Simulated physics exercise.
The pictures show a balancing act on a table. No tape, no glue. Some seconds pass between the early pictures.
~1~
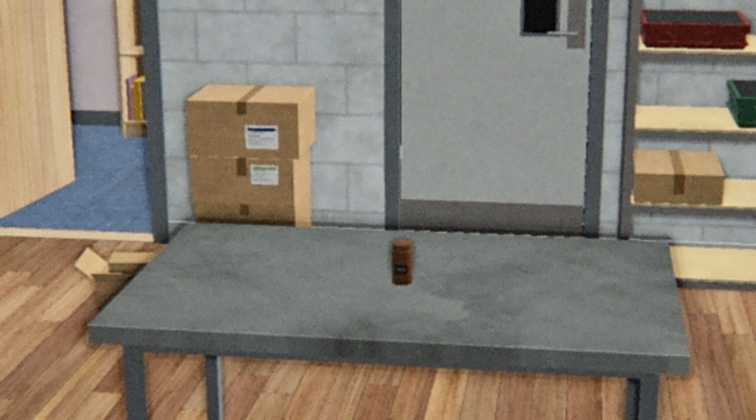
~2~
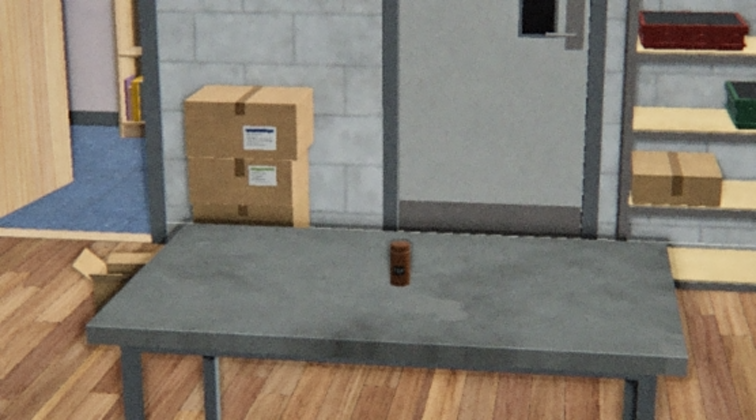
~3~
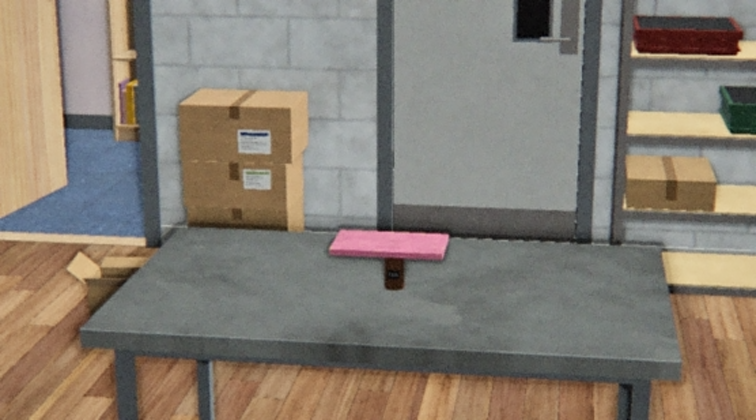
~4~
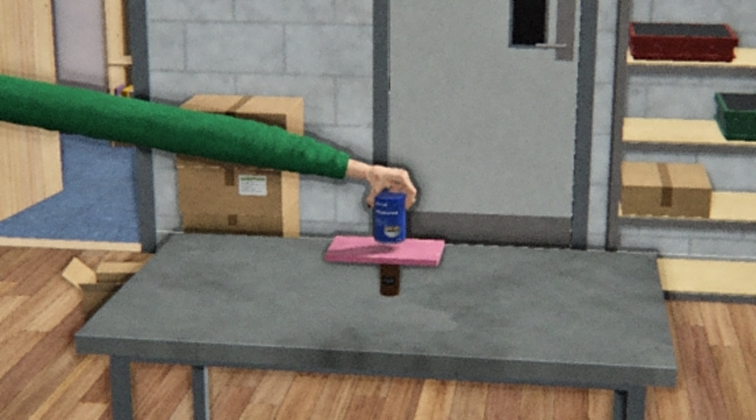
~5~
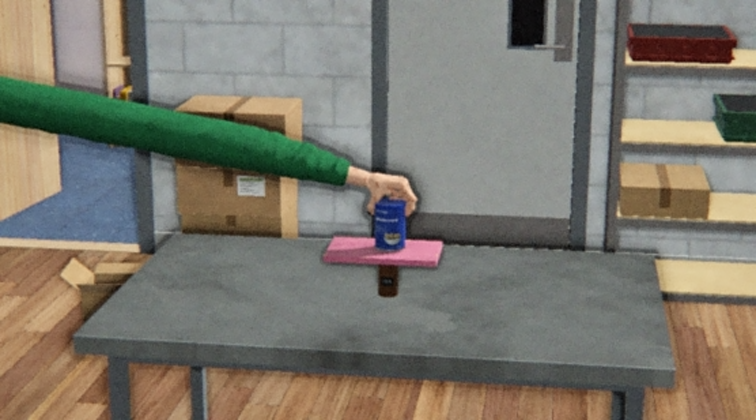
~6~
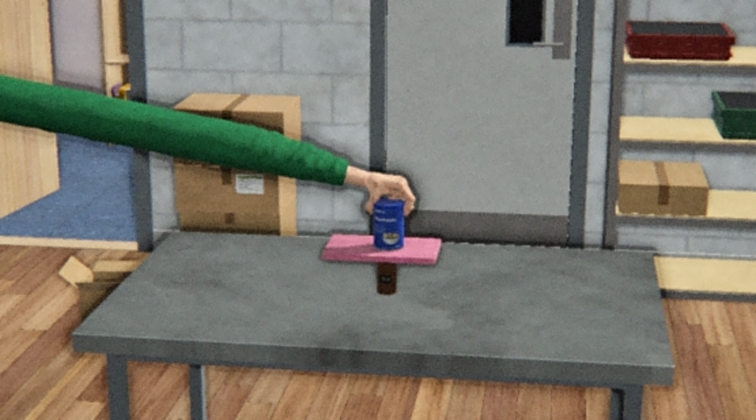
The video shows a small brown container standing on a gray table, then a pink board resting on top of it. A green-sleeved arm reaches in from the left, lowers a blue tin onto the board, and keeps hold of it.
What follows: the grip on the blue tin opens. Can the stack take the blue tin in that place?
Here the stack stays up.
Then, 0.30 s later than the last frame, all is still.
Then, 1.00 s later than the last frame, blue tin resting near (389, 225).
When it is over, all 3 as before. End places, in pixels of the last picture, blue tin near (389, 225). The stack keeps its balance.
